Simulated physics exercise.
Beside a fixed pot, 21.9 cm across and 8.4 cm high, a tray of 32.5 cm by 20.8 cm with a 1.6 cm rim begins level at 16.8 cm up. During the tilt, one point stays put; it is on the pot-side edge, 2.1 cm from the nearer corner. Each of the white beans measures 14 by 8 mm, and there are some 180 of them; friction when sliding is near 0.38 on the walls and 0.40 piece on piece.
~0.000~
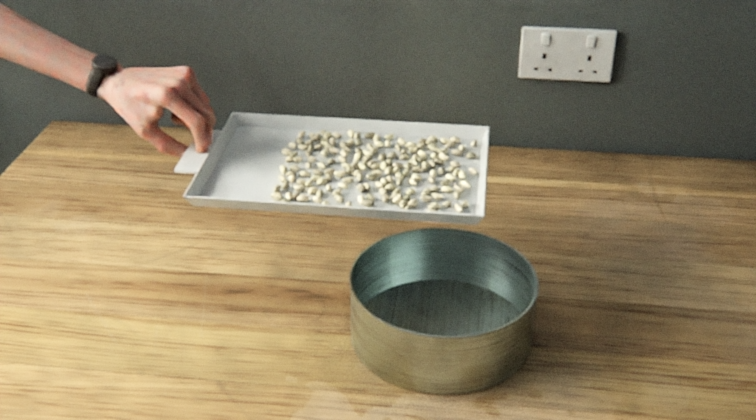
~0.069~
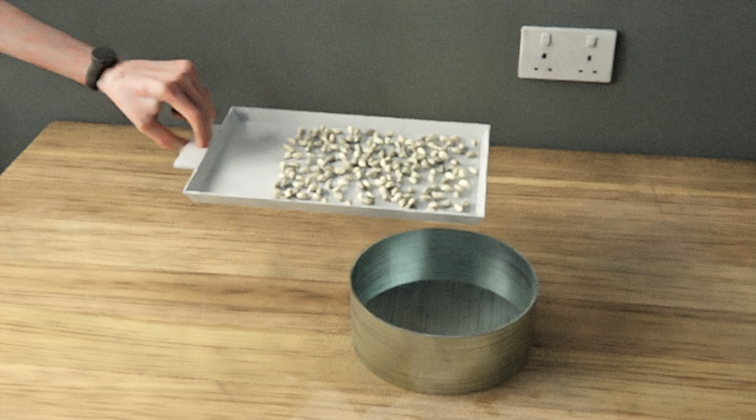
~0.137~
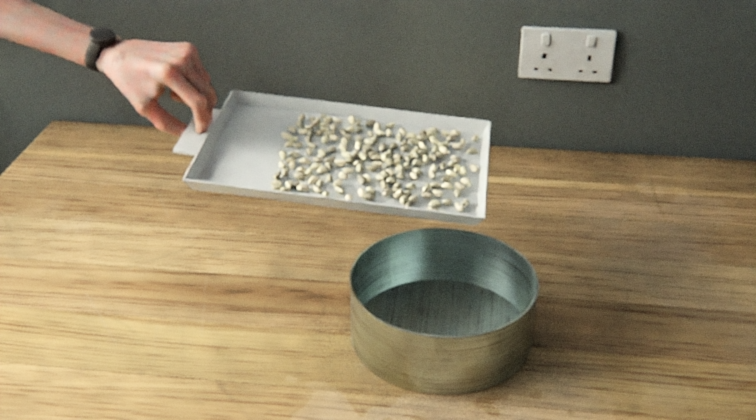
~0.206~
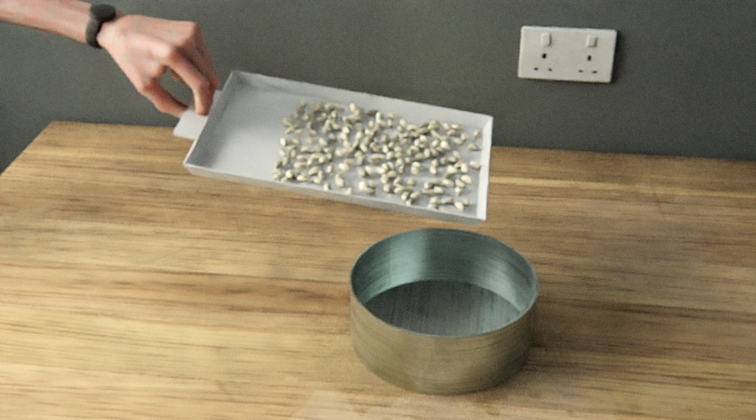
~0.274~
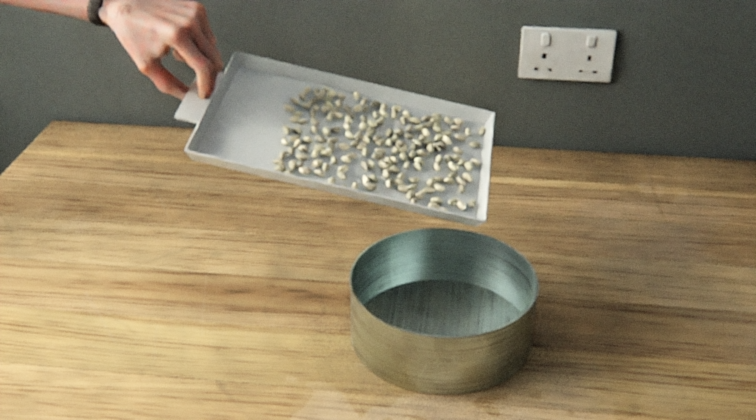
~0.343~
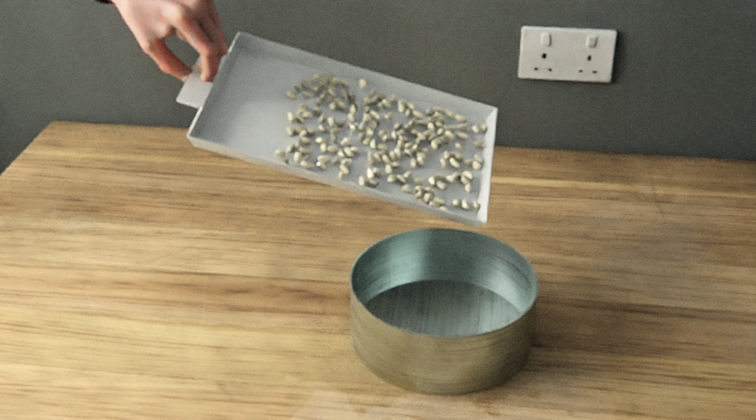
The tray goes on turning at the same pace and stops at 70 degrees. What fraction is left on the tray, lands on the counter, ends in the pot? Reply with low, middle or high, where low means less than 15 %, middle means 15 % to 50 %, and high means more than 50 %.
My answer: Left on the tray - low; counter - low; pot - high.
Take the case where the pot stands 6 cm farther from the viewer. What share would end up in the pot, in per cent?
In that setup it would come to near 45 per cent.
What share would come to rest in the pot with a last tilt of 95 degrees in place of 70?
Estimated share: About 95 %.
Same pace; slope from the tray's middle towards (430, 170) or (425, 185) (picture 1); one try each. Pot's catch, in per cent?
Near 25 and 50 percent, in that order.
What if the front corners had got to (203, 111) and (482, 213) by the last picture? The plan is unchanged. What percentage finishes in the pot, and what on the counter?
The pot gets 35 and the counter 50.
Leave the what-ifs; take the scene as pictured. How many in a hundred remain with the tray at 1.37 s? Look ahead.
Of the load, some 10 percent.
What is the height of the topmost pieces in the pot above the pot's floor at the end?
It gets to about 2.5 cm.
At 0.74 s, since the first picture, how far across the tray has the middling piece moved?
By then it sits near 9 cm from where it began.
Then, at 0.74 s, tilt 43 degrees; the tray holds 100 %, the pot 0 %.
After 1.00 s, tilt 60 degrees; the tray holds 65 %, the pot 15 %.
After 1.37 s, tilt 70 degrees; the tray holds 10 %, the pot 75 %.
In the end, at 2.7 s, tray 0 %, counter 5 %, pot 95 %.
